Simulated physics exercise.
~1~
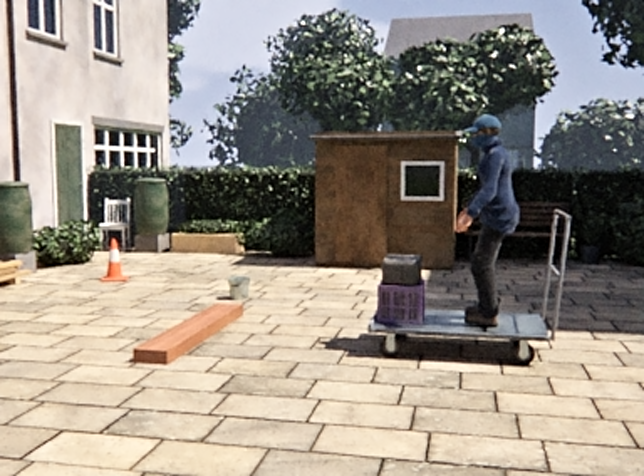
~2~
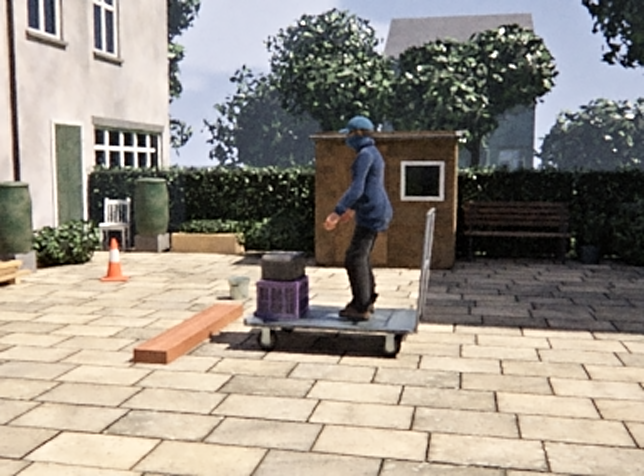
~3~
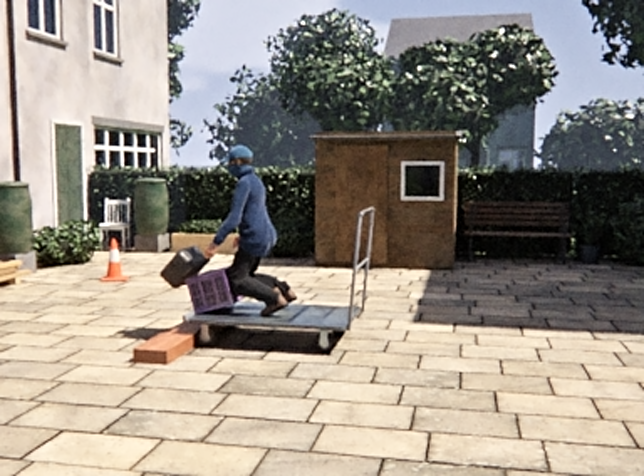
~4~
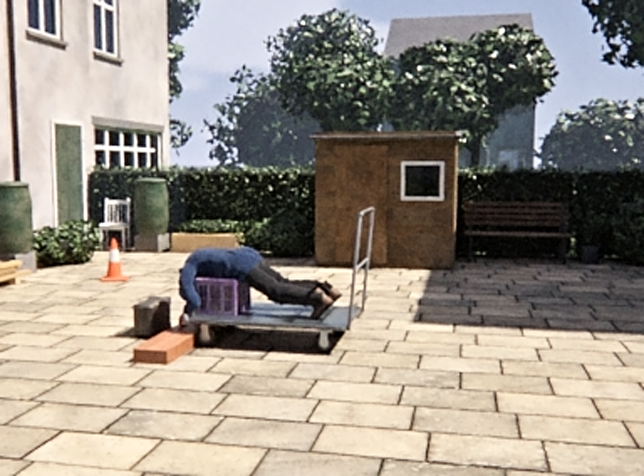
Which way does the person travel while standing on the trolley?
The person travels to the left, riding on the trolley toward the beam.
A flat trolley with an upright handle at its right end rolls left across a sunlit paved yard, seen from the side, carrying a standing person in a blue jacket and cap behind a purple crate with a black case on top. A reddish beam lies ahead, with a wooden shed, a hedge and an orange cone beyond. The trolley reaches the beam and stops, while the person pitches forward with bent knees and the case and crate tip. The case drops past the front edge and ends upended by the beam. The person ends face down over the crate, which stays on the deck.
